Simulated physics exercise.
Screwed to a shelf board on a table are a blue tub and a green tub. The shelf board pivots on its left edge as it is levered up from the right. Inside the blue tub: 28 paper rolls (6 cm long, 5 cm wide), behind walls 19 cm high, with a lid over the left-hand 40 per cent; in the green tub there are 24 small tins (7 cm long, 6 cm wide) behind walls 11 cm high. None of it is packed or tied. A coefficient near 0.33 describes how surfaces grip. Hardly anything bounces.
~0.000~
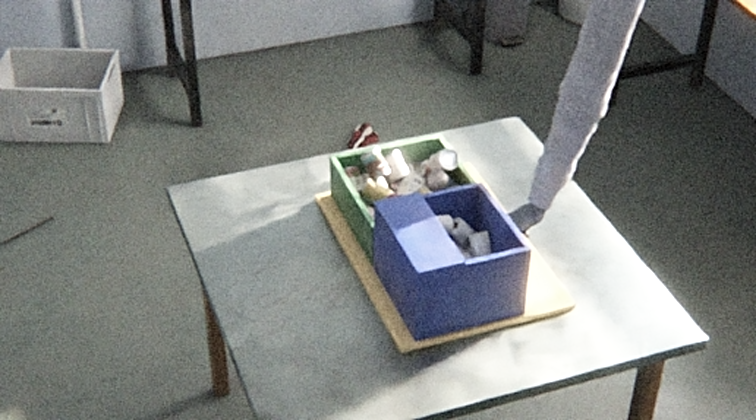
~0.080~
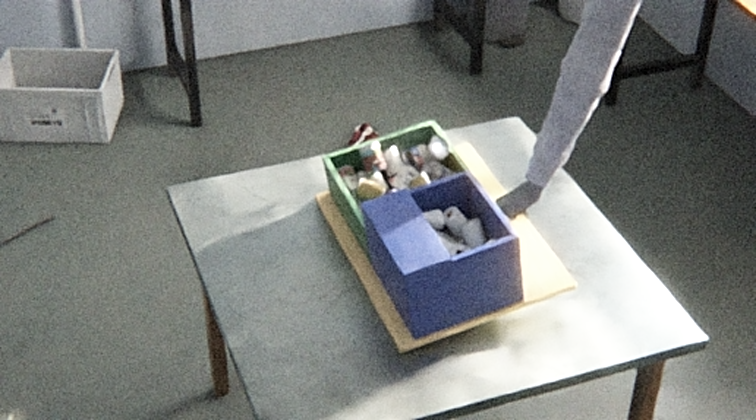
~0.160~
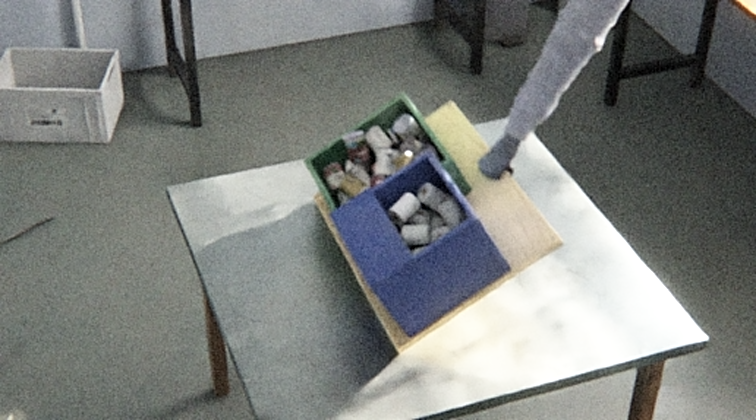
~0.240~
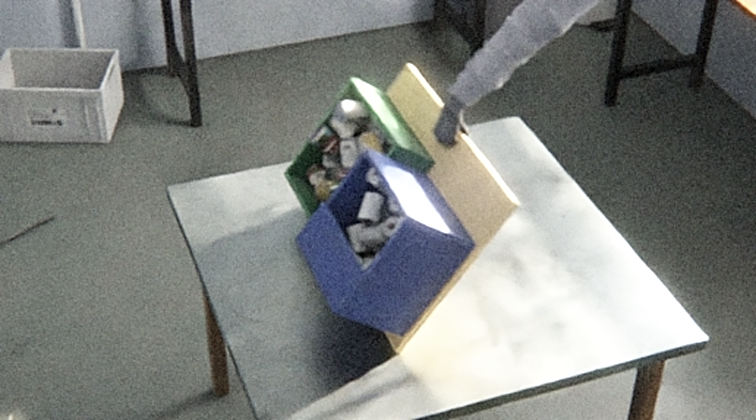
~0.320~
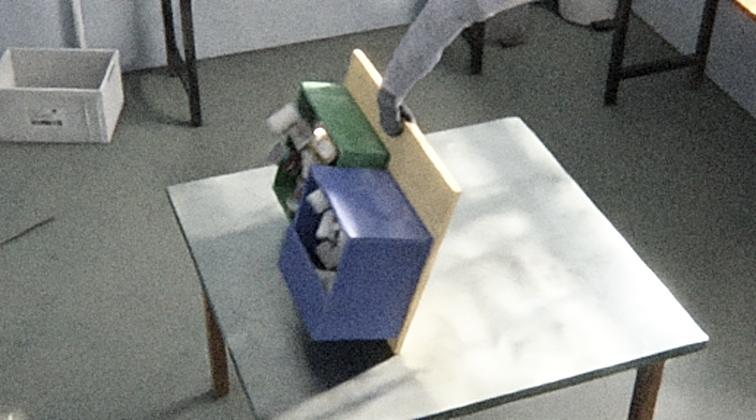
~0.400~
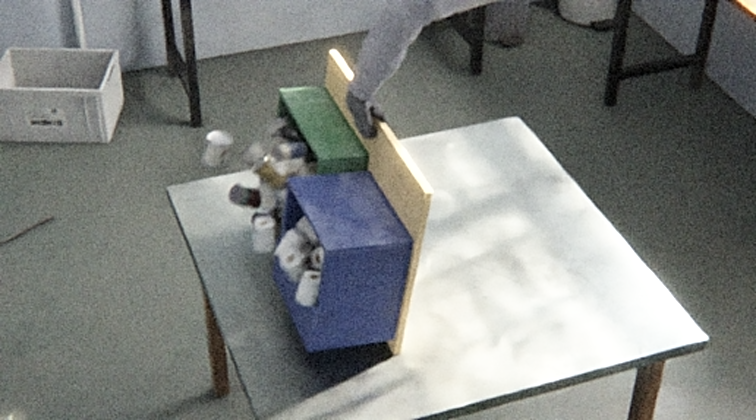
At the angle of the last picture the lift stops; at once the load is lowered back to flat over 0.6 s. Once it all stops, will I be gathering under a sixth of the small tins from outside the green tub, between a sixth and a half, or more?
You will gather more than half of them.
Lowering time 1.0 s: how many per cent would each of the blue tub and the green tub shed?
Well, that would cost the blue tub 20 per cent and the green tub 80 per cent.
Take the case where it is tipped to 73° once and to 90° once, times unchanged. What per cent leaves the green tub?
It'd be 80 per cent the first time and 100 per cent the second time.
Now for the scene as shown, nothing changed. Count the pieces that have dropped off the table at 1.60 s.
Roughly 20 in all.
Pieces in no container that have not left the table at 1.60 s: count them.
My count comes to close to 8.
After 0.59 s, tilt 63°; 5 of 28 out of the blue tub and 20 of 24 out of the green tub.
After 0.83 s, tilt 16°; 6 of 28 out of the blue tub and 20 of 24 out of the green tub.
After 1.17 s, tilt 0°; 6 of 28 out of the blue tub and 20 of 24 out of the green tub.
Outcome (at 1.60 s), 6 of 28 out of the blue tub and 20 of 24 out of the green tub. Asked share, 20 of 24, 83 per cent.
